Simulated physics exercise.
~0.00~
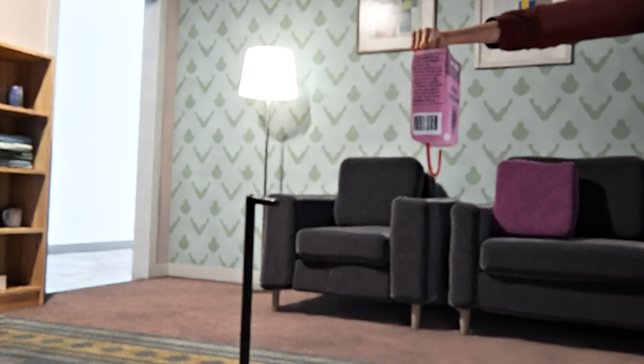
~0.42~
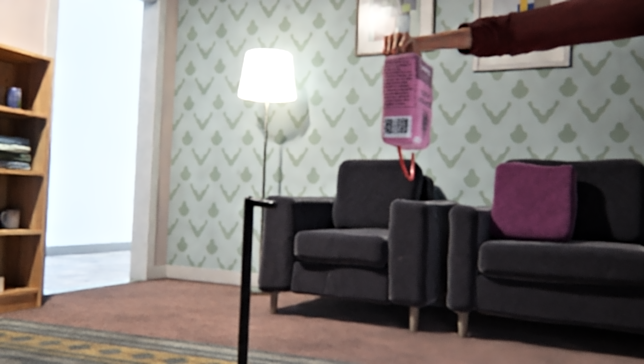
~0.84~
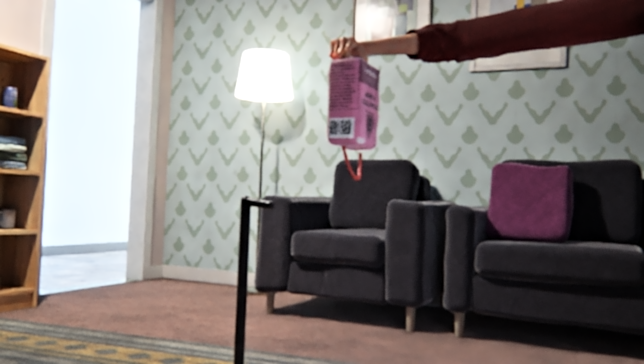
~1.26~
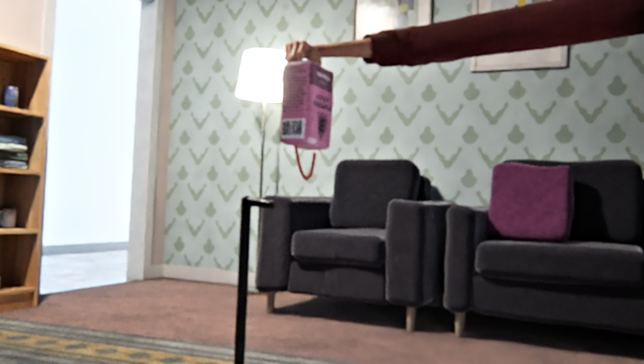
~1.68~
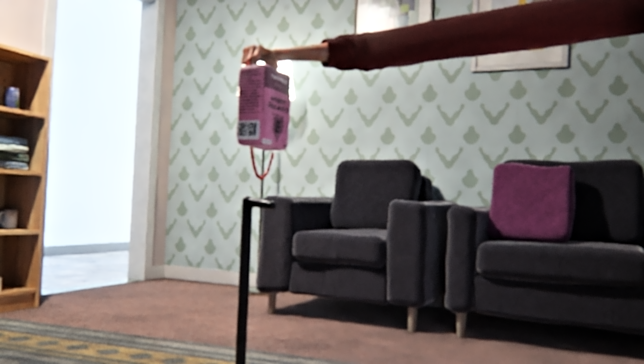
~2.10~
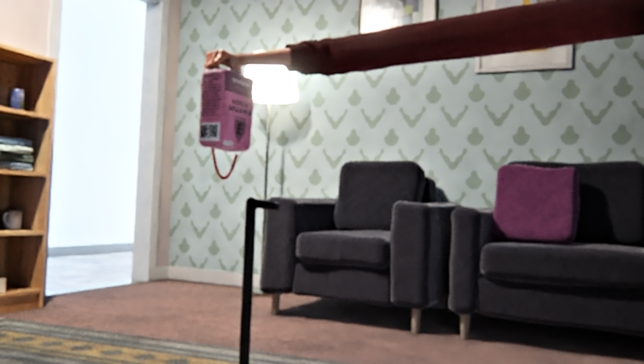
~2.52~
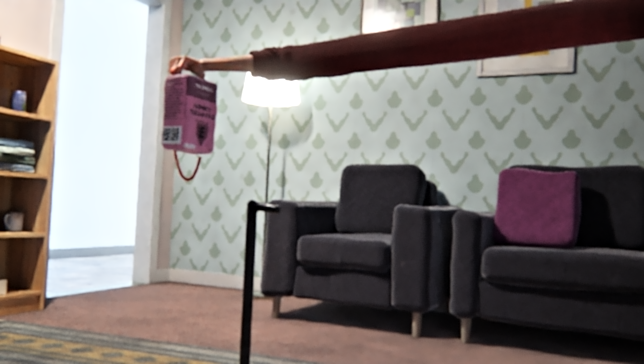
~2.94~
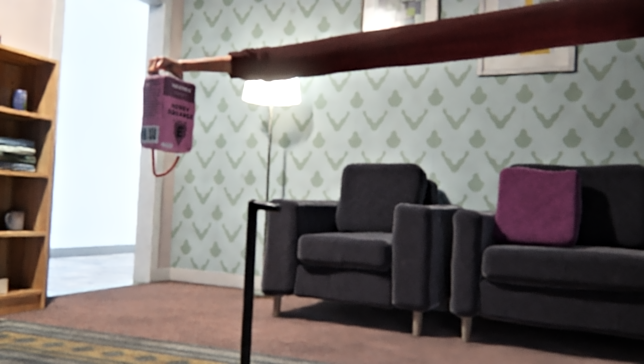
A pink sack with a hanging loop is carried left by an outstretched arm, clearing a post.
